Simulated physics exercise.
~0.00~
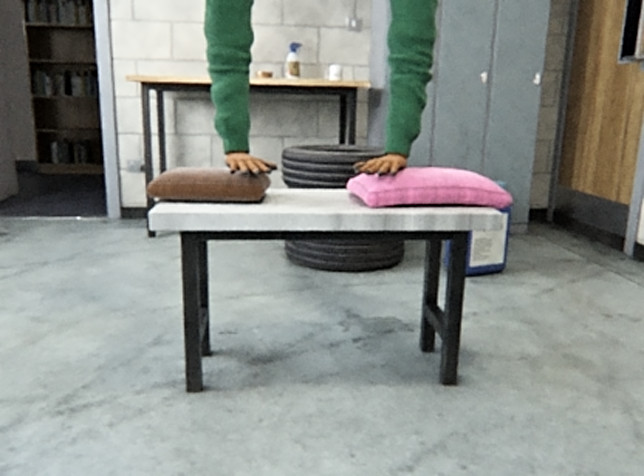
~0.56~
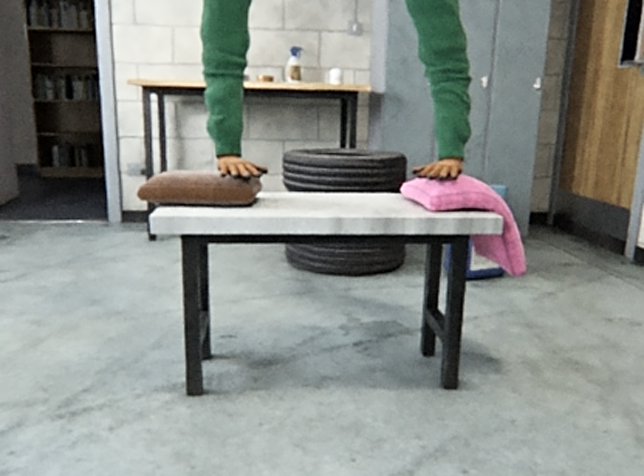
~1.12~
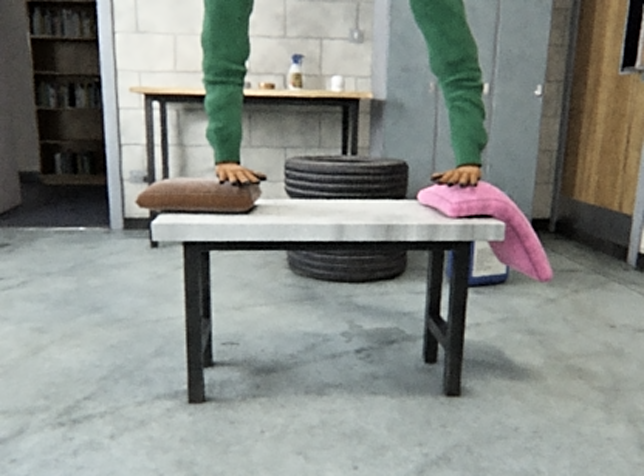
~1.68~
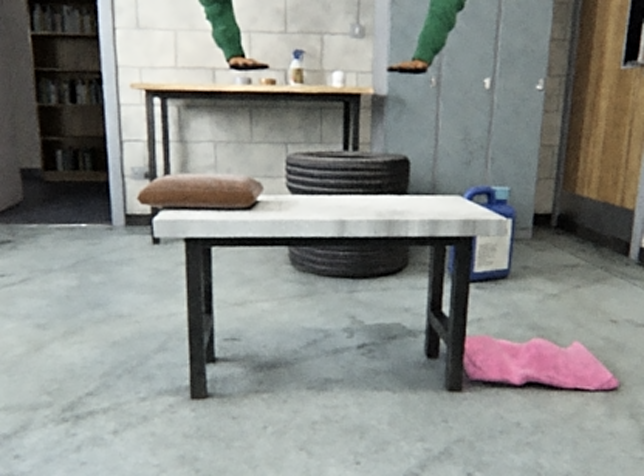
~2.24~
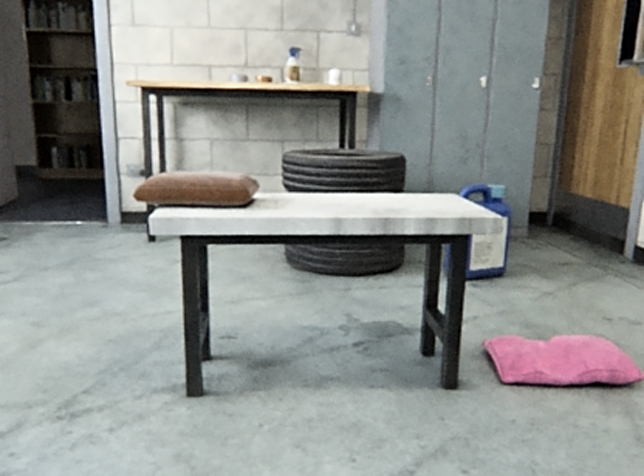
Two green-sleeved arms pressed down on a brown sack and a pink pillow, shifting them outward toward opposite ends of a short table, then let go and drew back, and the pillow dropped off the right end onto the floor while the sack stayed put.
